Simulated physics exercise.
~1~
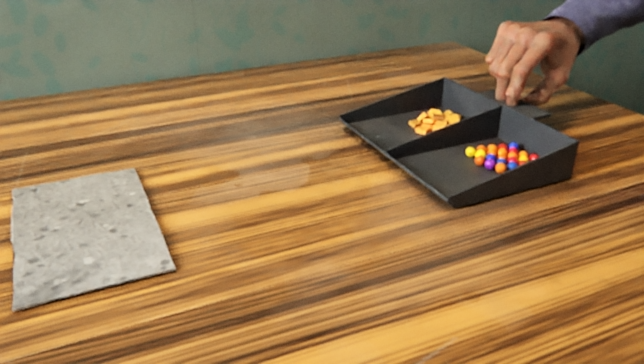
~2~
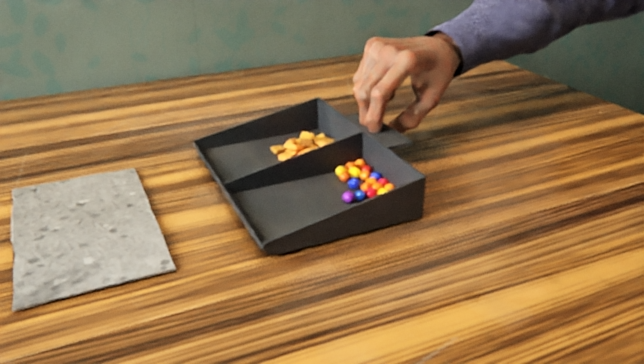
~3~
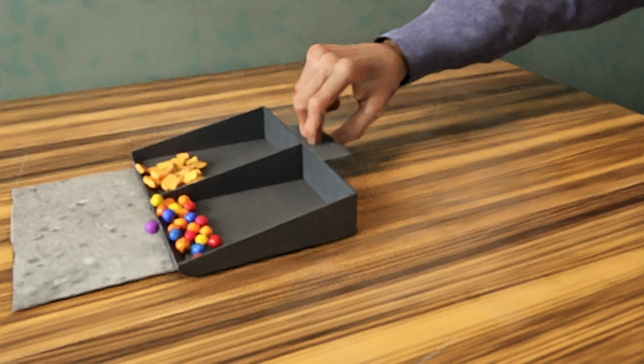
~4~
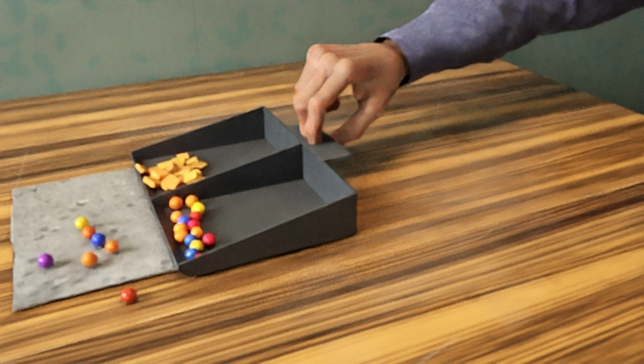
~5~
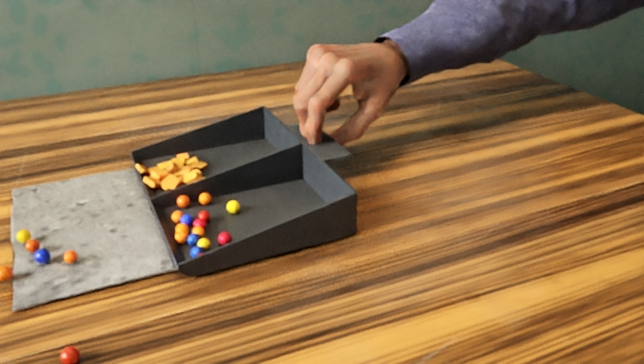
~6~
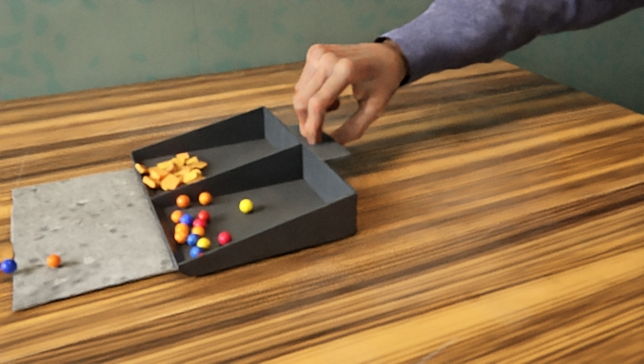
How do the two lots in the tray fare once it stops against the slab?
Some of the colourful balls in the nearer section go over the front rim, while the flat orange pieces in the farther section slide forward but stay in the tray.
